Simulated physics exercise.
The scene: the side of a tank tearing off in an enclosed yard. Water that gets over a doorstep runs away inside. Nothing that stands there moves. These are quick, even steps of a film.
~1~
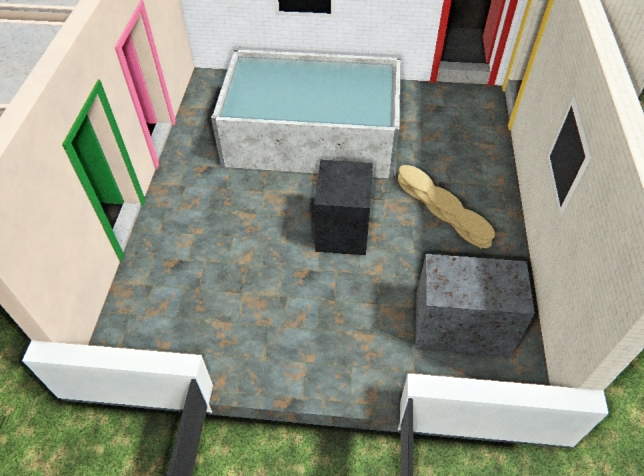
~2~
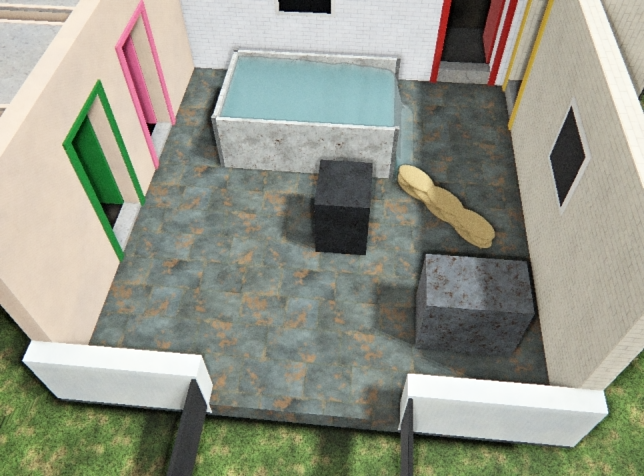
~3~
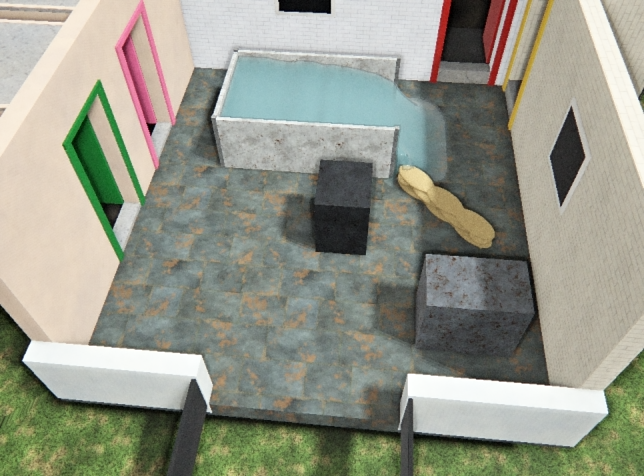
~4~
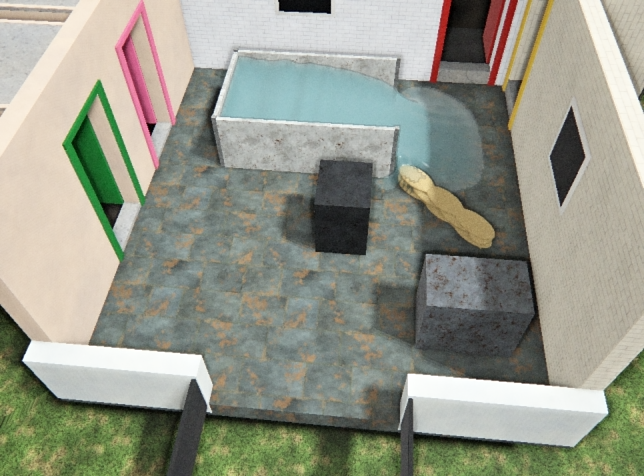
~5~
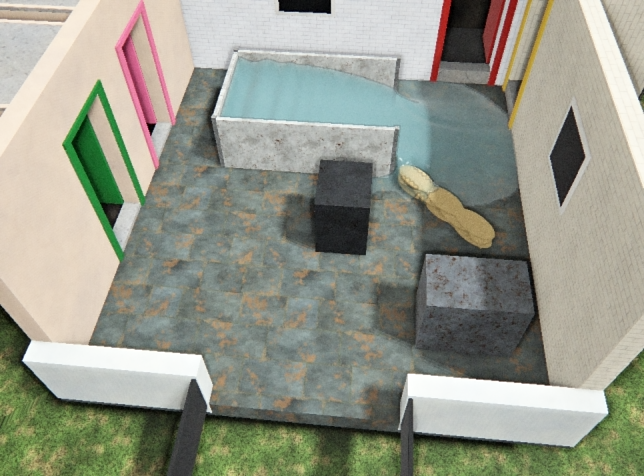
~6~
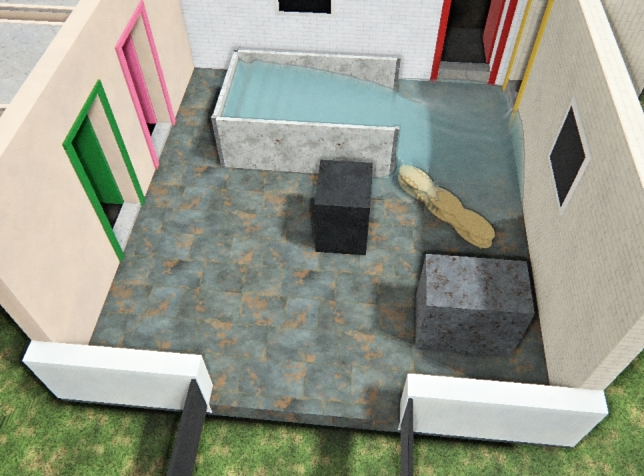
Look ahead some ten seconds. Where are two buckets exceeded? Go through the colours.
In the end: The green door takes more than that; the yellow door takes more than that; the pink door stays under that; the red door takes more than that.
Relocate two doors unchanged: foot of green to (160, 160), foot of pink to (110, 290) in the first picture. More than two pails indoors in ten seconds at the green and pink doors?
The green one stays under, the pink one takes more.
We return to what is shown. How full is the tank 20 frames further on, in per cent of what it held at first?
I make it 20 per cent.
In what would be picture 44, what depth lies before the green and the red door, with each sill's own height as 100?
About 210 and 60 per cent.
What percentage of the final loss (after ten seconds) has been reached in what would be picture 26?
Roughly 45 per cent.
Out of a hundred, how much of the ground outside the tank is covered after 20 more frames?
I make it 65 per cent.
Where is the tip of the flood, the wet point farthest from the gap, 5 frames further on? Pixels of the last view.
Around (541, 331).
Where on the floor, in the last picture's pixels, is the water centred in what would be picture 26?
I would point to (413, 171).
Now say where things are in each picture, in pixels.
In the first picture, still water in the tank at (311, 91).
In the second picture, water pours out at (392, 122) and has run to (396, 181).
In the third picture, the front is at (422, 102), out from the gap at (392, 126).
In the fourth picture, the front is at (457, 104), out from the gap at (391, 128).
In the fifth picture, the front is at (518, 181), out from the gap at (391, 129).
In the sixth picture, water pours out at (391, 130) and has run to (505, 91).
A moment on, water covers 25 % of the floor; the green door not reached, the yellow door over two buckets in, the pink door not reached, the red door wet at the sill, nothing in.
Next, water covers 35 % of the floor; the green door not reached, the yellow door far over two buckets in, the pink door not reached, the red door over two buckets in.
Then, water covers 65 % of the floor; the green door not reached, the yellow door far over two buckets in, the pink door not reached, the red door far over two buckets in.
Later, water covers 95 % of the floor; the green door over two buckets in, the yellow door far over two buckets in, the pink door wet at the sill, nothing in, the red door far over two buckets in.
In the end, water covers 95 % of the floor; the green door far over two buckets in, the yellow door far over two buckets in, the pink door wet at the sill, nothing in, the red door far over two buckets in.
